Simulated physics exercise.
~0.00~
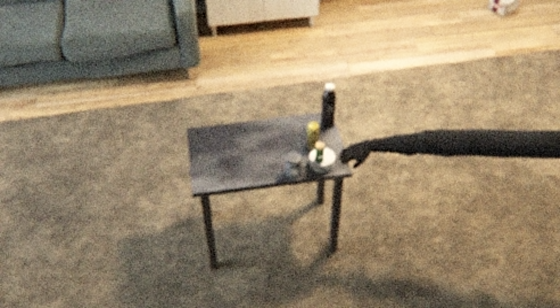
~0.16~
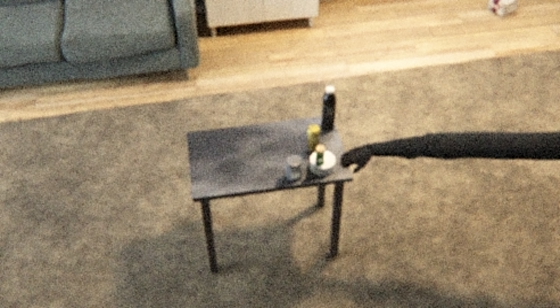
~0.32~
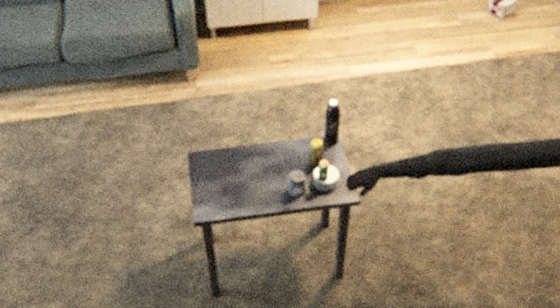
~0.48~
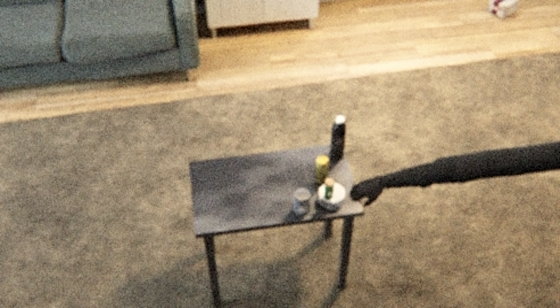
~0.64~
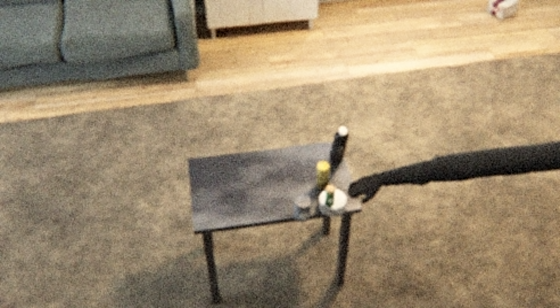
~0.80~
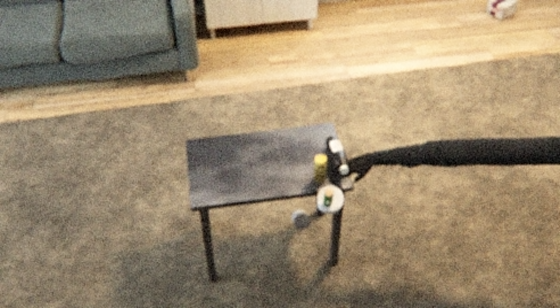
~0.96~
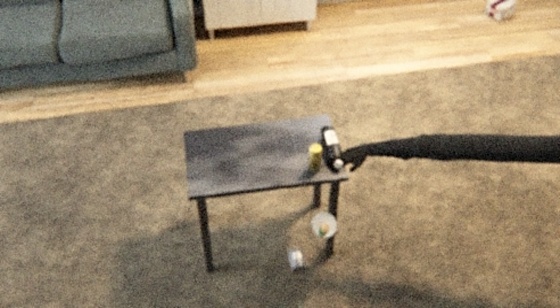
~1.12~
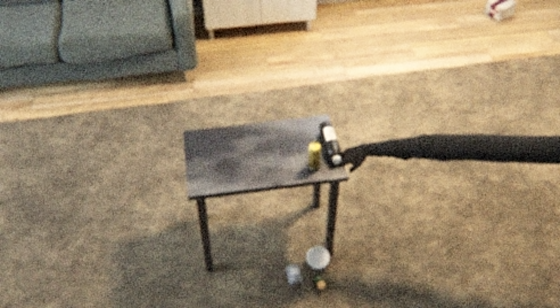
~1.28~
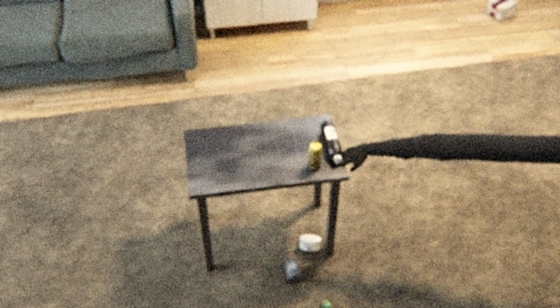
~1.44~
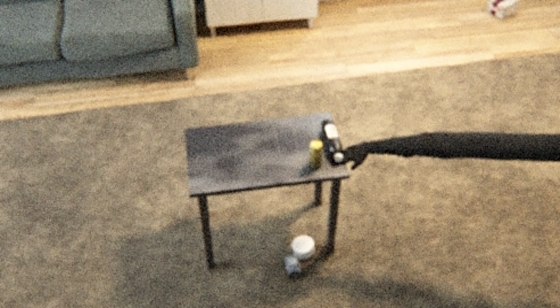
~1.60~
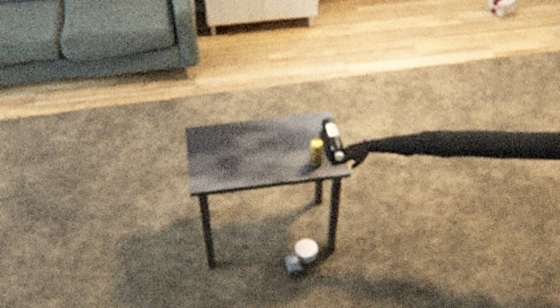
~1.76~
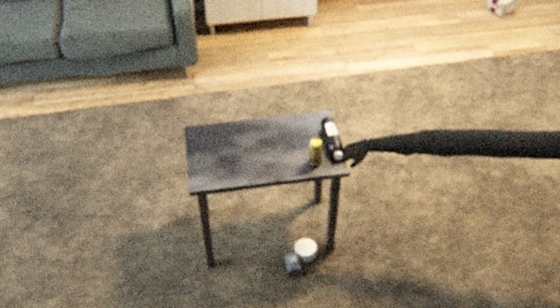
A black arm jerks a small table, toppling the bottle and dropping three items onto the carpet.
